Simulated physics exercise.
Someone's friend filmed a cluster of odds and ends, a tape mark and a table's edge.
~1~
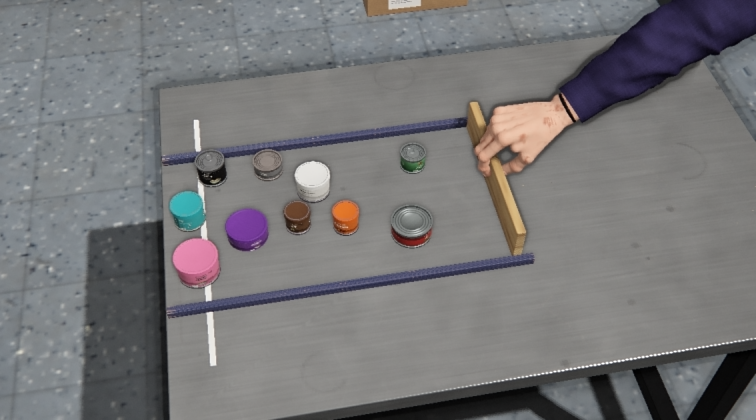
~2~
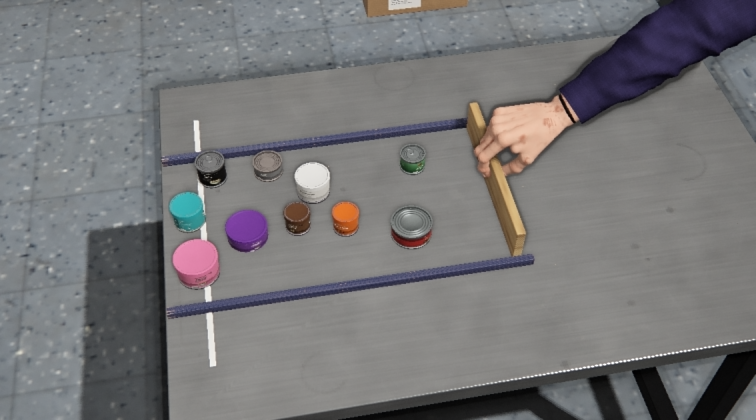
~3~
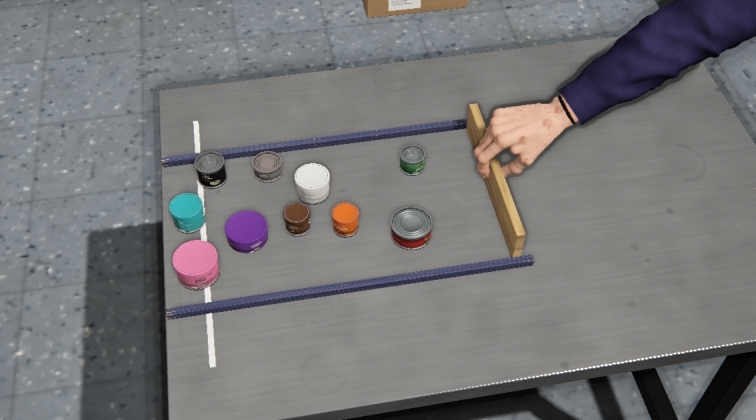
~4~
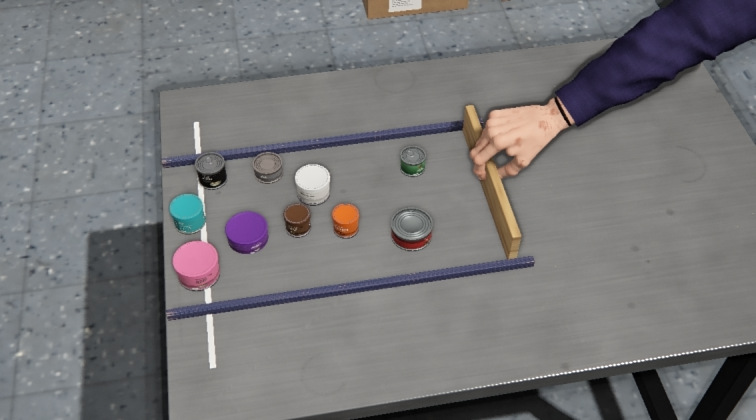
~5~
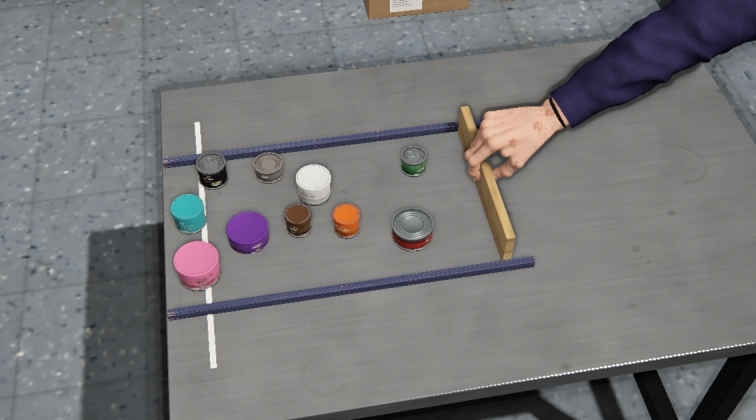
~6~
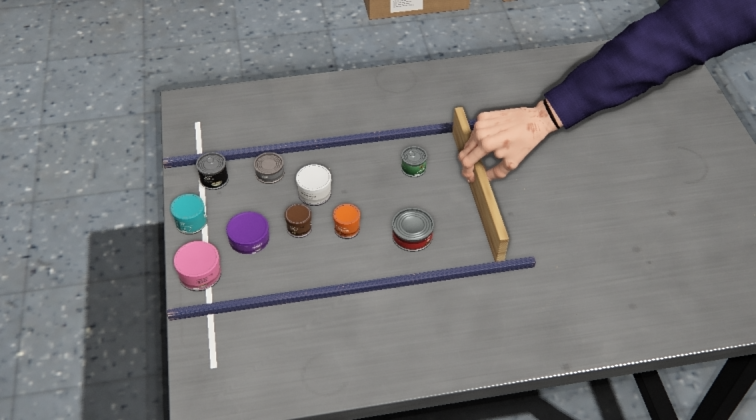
On a grey tabletop, a hand slides a wooden board slightly left between two dark rails, the colourful pots staying still.
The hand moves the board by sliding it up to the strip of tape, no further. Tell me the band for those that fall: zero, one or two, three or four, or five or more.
All but three or four remain.
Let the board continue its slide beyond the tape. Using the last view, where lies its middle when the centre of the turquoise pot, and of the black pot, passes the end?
About (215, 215), and about (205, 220) for the other.
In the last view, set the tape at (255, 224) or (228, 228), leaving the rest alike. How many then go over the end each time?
0, then 1.
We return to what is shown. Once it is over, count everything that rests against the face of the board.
It touches 5.
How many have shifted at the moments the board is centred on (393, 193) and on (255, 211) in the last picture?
2, then 10.
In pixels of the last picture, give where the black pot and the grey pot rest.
First: About (162, 184); second: About (186, 172).
A little later, none off yet; turquoise pot at rest near (189, 214); pink tin at rest near (198, 266); black pot at rest near (213, 171).
Next, none off yet; turquoise pot shifted a little near (180, 208); pink tin moving near (194, 268); black pot shifted about its own width near (195, 175).
When it is over, the number that fall off is three or four; down, purple tub, pink tin and turquoise pot.
